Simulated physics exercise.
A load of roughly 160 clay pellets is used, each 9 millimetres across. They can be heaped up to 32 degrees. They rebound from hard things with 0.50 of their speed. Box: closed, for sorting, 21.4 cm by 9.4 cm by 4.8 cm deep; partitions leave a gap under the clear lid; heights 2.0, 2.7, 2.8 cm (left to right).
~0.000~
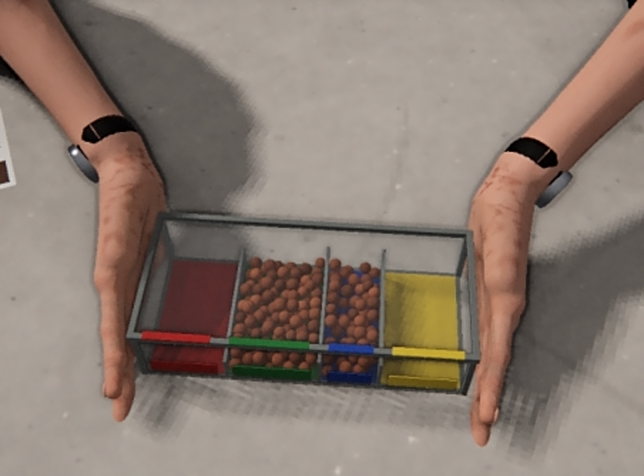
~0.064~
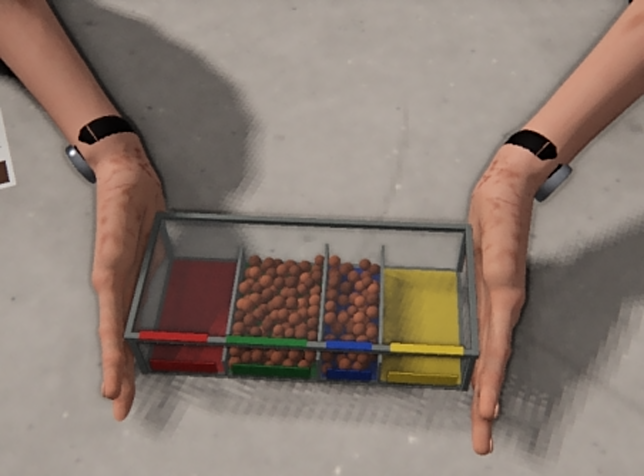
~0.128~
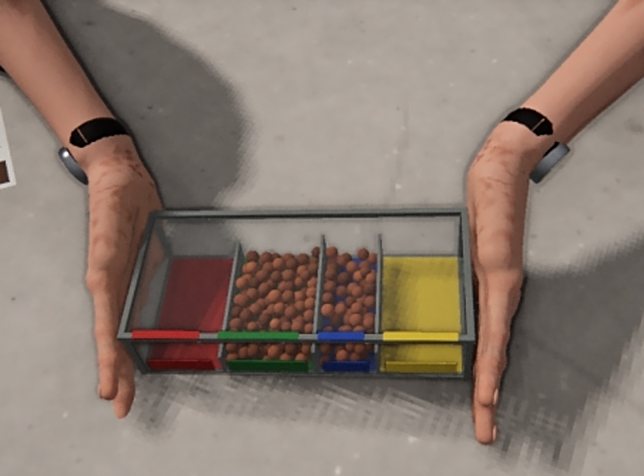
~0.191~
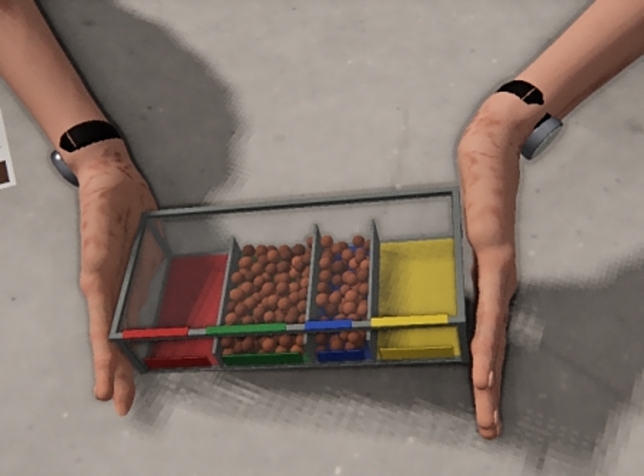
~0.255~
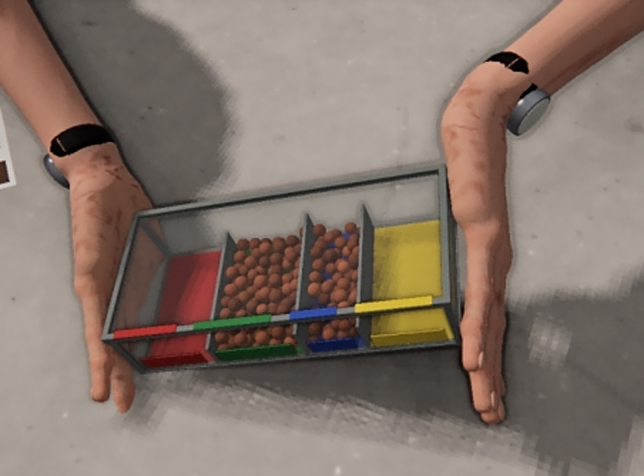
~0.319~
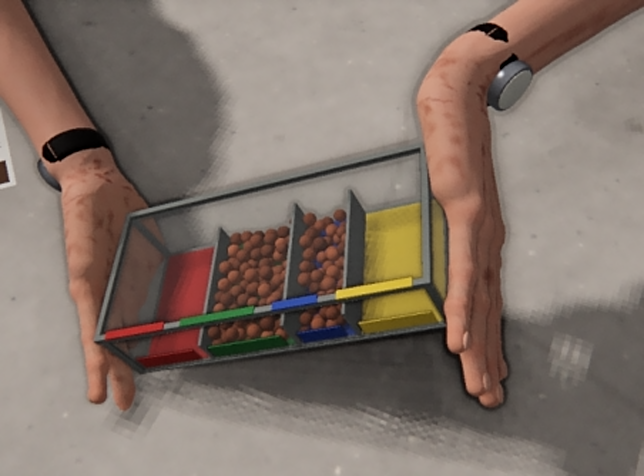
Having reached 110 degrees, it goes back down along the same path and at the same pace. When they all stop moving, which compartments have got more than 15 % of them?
Once they stop: Red has, blue has not, green has not, yellow has not.
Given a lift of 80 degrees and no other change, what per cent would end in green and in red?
Green 40 %, red 25 %.
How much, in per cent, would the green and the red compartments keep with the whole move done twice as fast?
Per cent held - green: 5, red: 95.
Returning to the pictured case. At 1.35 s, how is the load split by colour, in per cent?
In per cent: Red 60, blue 15, green 25, yellow 0.
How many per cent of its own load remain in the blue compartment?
My estimate is roughly 0 percent.
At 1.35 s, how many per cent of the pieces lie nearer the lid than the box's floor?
Roughly 90 percent of the pieces.
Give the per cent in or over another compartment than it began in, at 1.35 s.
About 75 percent.
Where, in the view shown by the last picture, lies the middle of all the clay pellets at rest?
I'd put it at about (183, 308).
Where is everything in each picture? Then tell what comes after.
Box tilt 0 degrees, front corners at (134, 334) and (473, 356); blue 35 %, green 65 %, in the first frame.
Box tilt 2 degrees, front corners at (132, 334) and (472, 351), in the second frame.
Box tilt 6 degrees, front corners at (125, 334) and (468, 337), lowest corner left front, in the third frame.
Box tilt 12 degrees, front corners at (117, 335) and (458, 318), lowest corner left front, in the fourth frame.
Box tilt 18 degrees, front corners at (109, 336) and (444, 299), lowest corner left front, in the fifth frame.
Box tilt 24 degrees, front corners at (102, 337) and (424, 280), lowest corner left front; blue 35 %, green 65 %. The box's pace is about 95 degrees a second, in the sixth frame.
After 1.35 s, tilt 109 degrees; red 60 %, blue 15 %, green 25 %.
After 2.04 s, tilt 48 degrees; red 100 %.
Then, at 2.76 s, tilt 0 degrees; red 100 %.
By 3.1 s all is still; red 100 %, blue 0 %, green 0 %, yellow 0 %.
